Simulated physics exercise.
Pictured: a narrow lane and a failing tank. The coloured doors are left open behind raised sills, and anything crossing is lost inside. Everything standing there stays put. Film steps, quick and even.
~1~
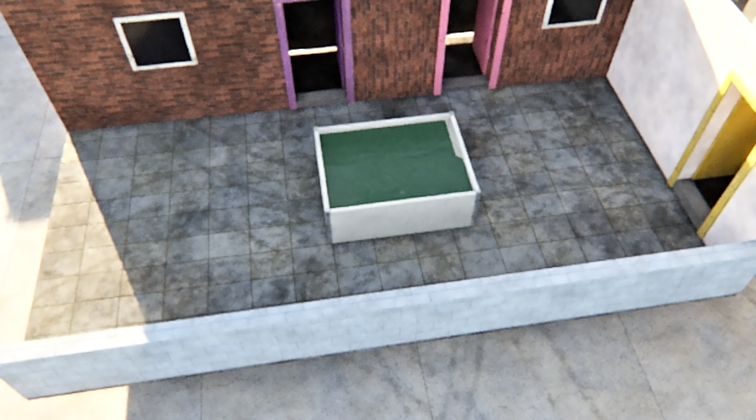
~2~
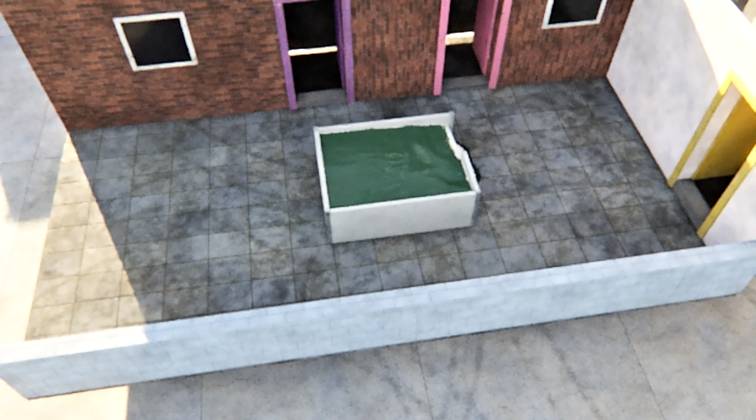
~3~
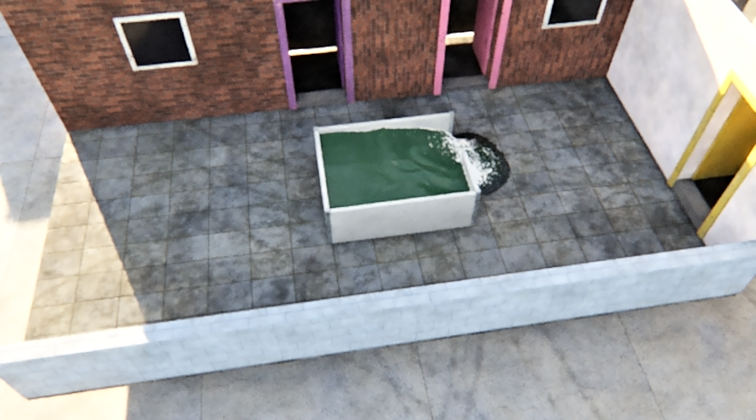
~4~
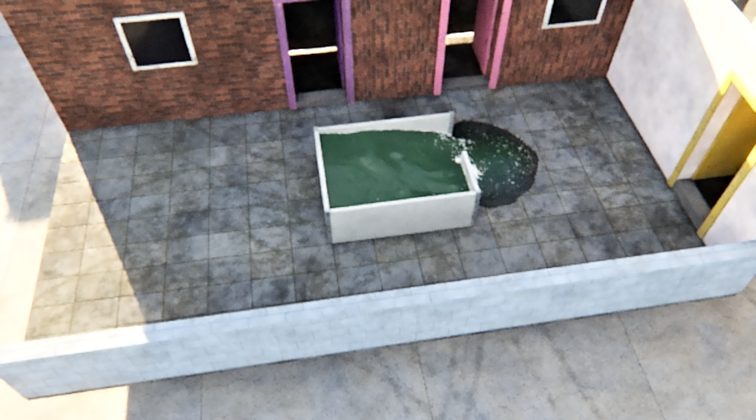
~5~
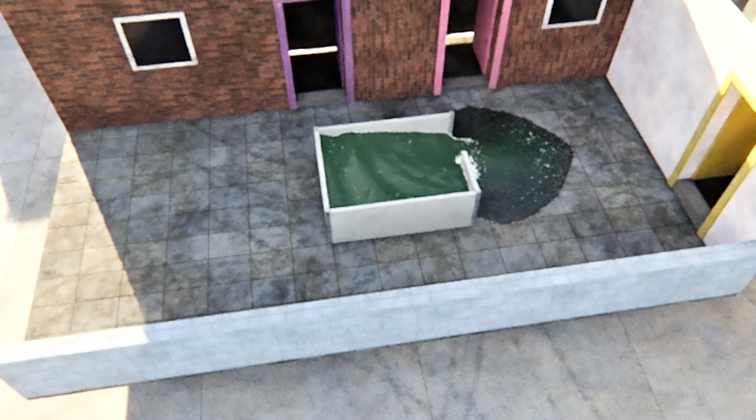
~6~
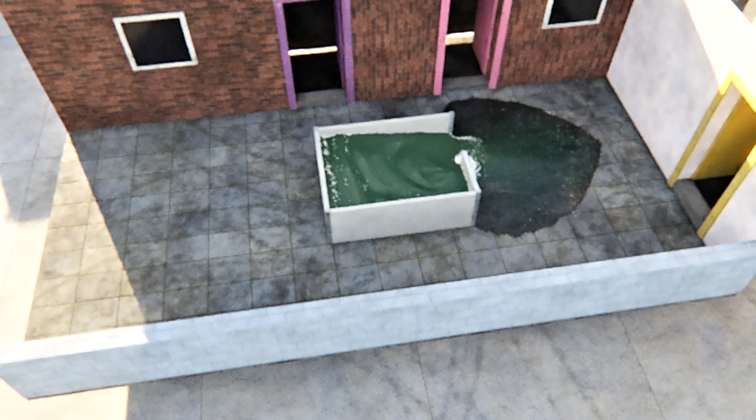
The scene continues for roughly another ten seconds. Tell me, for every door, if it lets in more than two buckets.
One by one: The yellow door will receive two buckets or fewer; the purple door will receive two buckets or fewer; the pink door will receive two buckets or fewer.
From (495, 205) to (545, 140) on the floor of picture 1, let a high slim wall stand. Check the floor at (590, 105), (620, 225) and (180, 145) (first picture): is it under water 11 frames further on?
In that order: Covered, free of water, free of water.
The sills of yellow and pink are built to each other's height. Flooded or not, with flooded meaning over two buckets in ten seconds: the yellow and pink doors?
Taking them in turn, the yellow door tops the mark while the pink door comes in under.
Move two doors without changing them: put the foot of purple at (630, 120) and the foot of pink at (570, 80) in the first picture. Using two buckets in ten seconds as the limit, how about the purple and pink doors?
As I see it, the purple door exceeds the limit while the pink door exceeds the limit.
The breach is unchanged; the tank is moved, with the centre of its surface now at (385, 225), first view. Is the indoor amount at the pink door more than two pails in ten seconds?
Pink: Not enough.
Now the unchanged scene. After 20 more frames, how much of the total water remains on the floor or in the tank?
That comes to around 100 in a hundred.
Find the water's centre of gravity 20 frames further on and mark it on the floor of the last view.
Roughly (509, 172).
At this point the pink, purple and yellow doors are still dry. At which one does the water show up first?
Answer: The one in pink.
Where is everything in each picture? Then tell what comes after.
The first picture shows the water tank at (393, 163) is whole and still.
In the second picture, water pours out at (453, 154) and has run to a hidden place.
In the third picture, water pours out at (453, 157) and has run to (504, 171).
In the fourth picture, the front is at (532, 157), out from the gap at (453, 157).
In the fifth picture, the front is at (564, 147), out from the gap at (453, 157).
In the sixth picture, the front is at (589, 139), out from the gap at (453, 157).
A moment on, water covers 25 % of the floor; the yellow door wet at the sill, nothing in, the purple door not reached, the pink door wet at the sill, nothing in.
Next, water covers 30 % of the floor; the yellow door wet at the sill, nothing in, the purple door not reached, the pink door wet at the sill, nothing in.
Then, water covers 30 % of the floor; the yellow door wet at the sill, nothing in, the purple door not reached, the pink door wet at the sill, nothing in.
Later, water covers 50 % of the floor; the yellow door under two buckets in, the purple door wet at the sill, nothing in, the pink door wet at the sill, nothing in.
In the end, water covers 80 % of the floor; the yellow door under two buckets in, the purple door wet at the sill, nothing in, the pink door wet at the sill, nothing in.
